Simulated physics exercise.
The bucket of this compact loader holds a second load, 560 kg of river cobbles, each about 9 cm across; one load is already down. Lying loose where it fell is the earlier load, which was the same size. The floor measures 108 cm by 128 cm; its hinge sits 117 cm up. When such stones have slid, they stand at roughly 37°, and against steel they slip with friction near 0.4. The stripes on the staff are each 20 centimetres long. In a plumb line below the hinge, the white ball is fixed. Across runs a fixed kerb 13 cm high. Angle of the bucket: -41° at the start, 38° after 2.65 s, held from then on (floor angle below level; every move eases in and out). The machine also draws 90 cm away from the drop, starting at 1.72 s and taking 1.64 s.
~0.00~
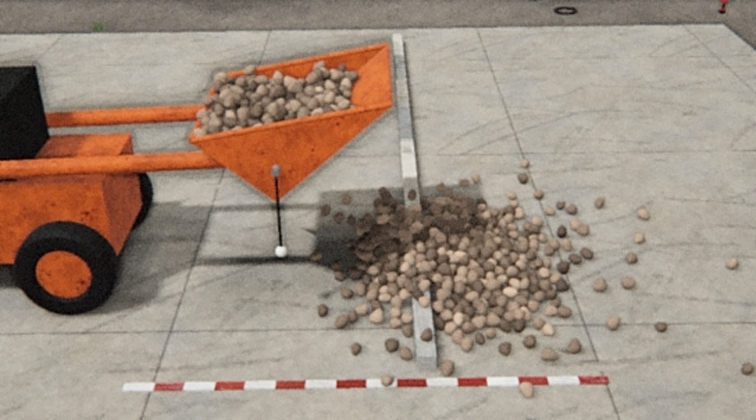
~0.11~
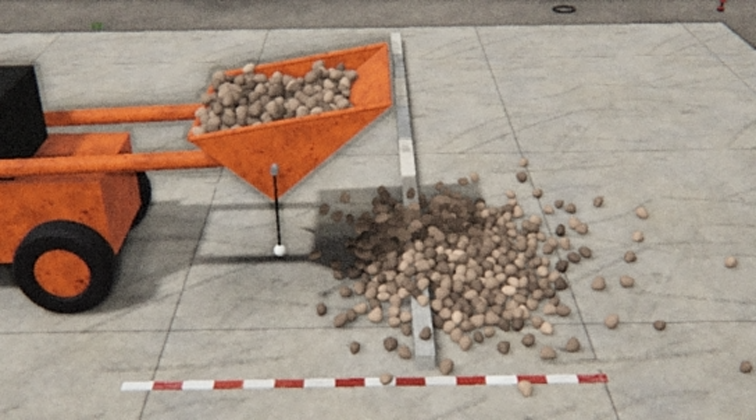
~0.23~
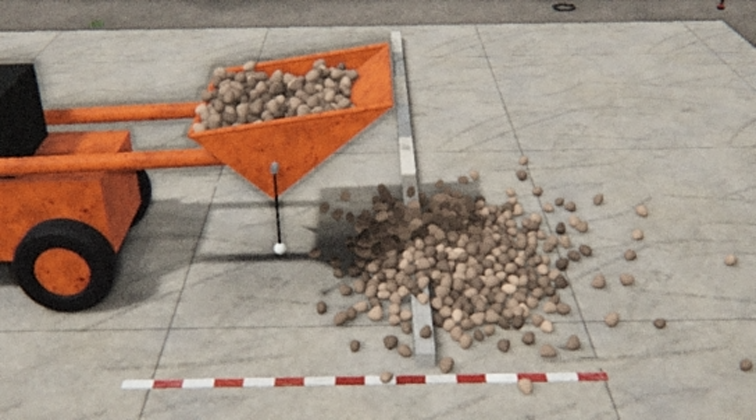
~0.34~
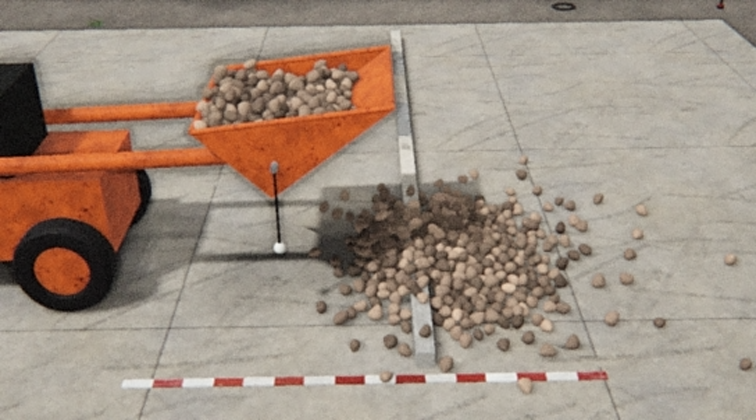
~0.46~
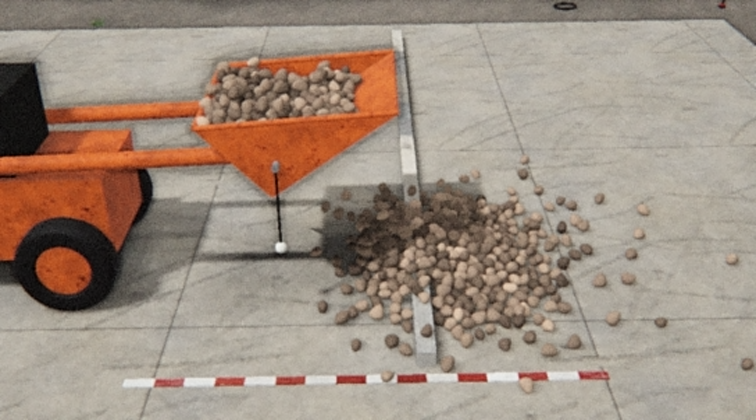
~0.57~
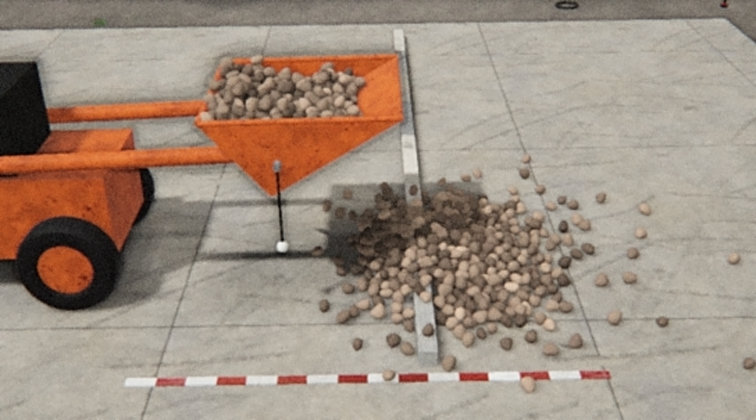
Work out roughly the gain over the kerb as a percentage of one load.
Close to 8 parts in a hundred.
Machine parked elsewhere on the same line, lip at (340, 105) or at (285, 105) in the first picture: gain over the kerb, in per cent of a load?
First place: Roughly 0 %; second place: Roughly 0 %.
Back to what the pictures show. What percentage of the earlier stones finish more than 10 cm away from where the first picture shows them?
Close to 5 in a hundred of them.
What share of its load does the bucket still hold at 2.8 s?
Some 5 %, roughly, is held.
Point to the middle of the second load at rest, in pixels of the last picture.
Centre at roughly (360, 248).
After 2.0 s the floor is at 26°; in per cent of one load, 94 in the bucket, 37 on this side of the kerb, 70 over the kerb; the foremost stones are at (659, 260).
After 2.8 s the floor is at 38°; in per cent of one load, 5 in the bucket, 118 on this side of the kerb, 77 over the kerb; the foremost stones are at (659, 260).
After 3.8 s the floor is at 38°; in per cent of one load, 0 in the bucket, 123 on this side of the kerb, 78 over the kerb; the foremost stones are at (659, 260).
After 6.6 s the floor is at 38°; in per cent of one load, 0 in the bucket, 123 on this side of the kerb, 78 over the kerb; the foremost stones are at (659, 260). Net gain over the kerb, 8.
